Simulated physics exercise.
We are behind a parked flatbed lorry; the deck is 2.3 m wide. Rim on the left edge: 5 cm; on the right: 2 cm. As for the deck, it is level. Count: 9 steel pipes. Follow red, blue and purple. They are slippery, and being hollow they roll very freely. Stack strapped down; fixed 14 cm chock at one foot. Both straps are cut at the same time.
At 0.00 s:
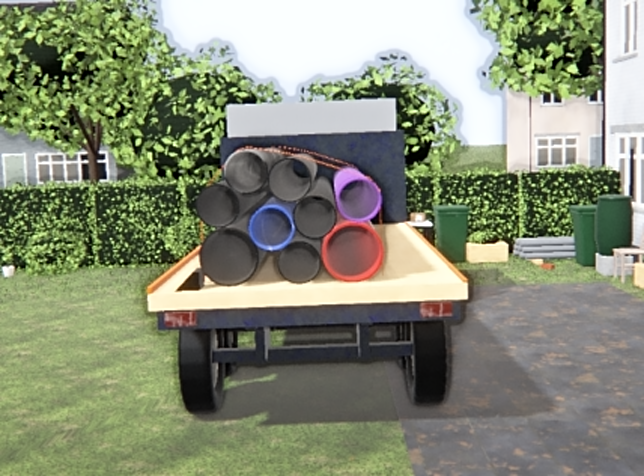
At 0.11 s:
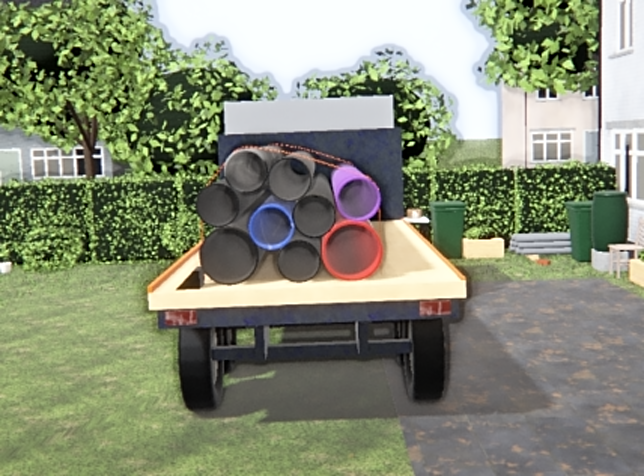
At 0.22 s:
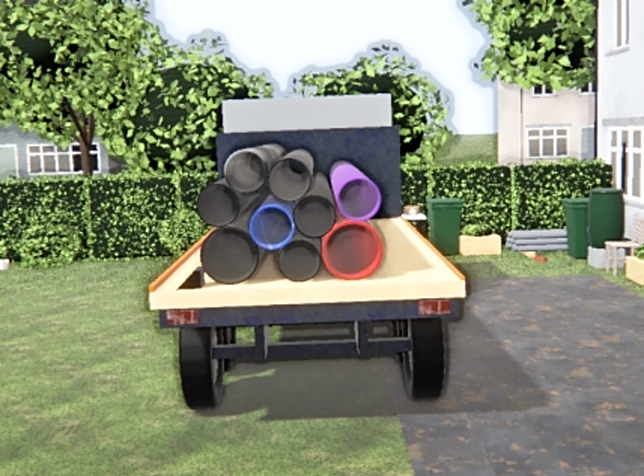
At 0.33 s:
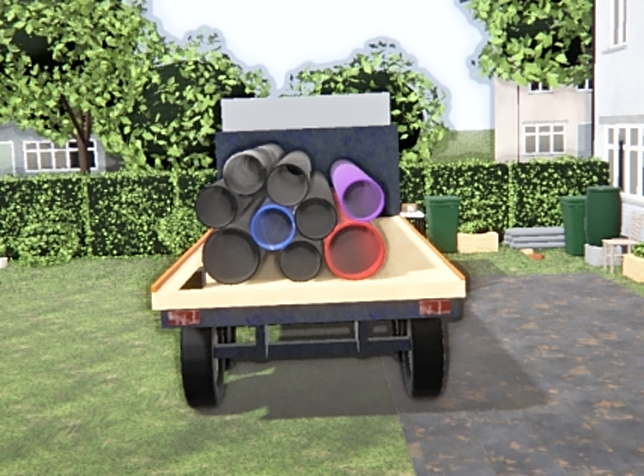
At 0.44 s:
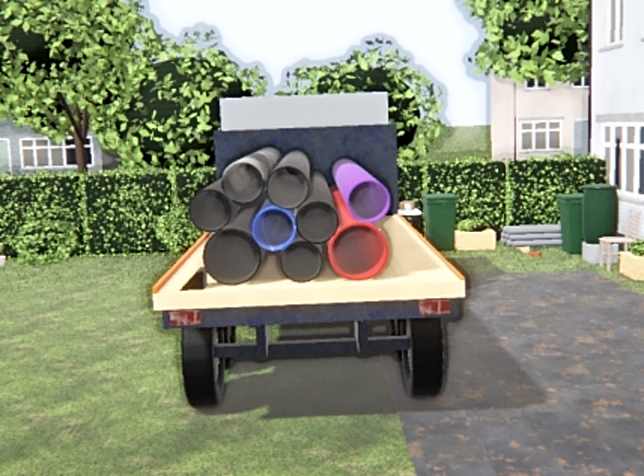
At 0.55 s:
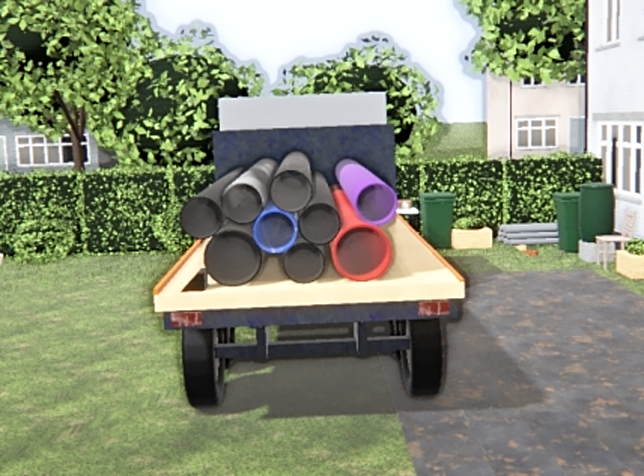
On a parked flatbed lorry, the strap disappears and the stacked pipes shift slightly outward.
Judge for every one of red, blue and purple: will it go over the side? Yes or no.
Red, yes; blue, no; purple, yes.
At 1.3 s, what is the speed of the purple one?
The speed is close to 1.0 m/s.
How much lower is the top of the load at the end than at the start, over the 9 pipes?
About 55 cm.
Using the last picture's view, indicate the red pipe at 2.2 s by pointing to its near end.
Around pixel (471, 248).
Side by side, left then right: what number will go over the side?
On the left it's 2, and on the right it's 2.
By 1.3 s, red is on the deck, 45 cm from the right edge, rolling right; blue is on the deck, 95 cm from the left edge; purple is dropping off the right side; 2 gone from the deck.
By 2.2 s, red is on the ground to the right; purple is down on the right; as before, blue; 4 gone from the deck.
Finally (5.0 s), red is on the ground to the right; blue is on the deck, 95 cm from the left edge; purple is on the ground to the right; 4 gone from the deck.
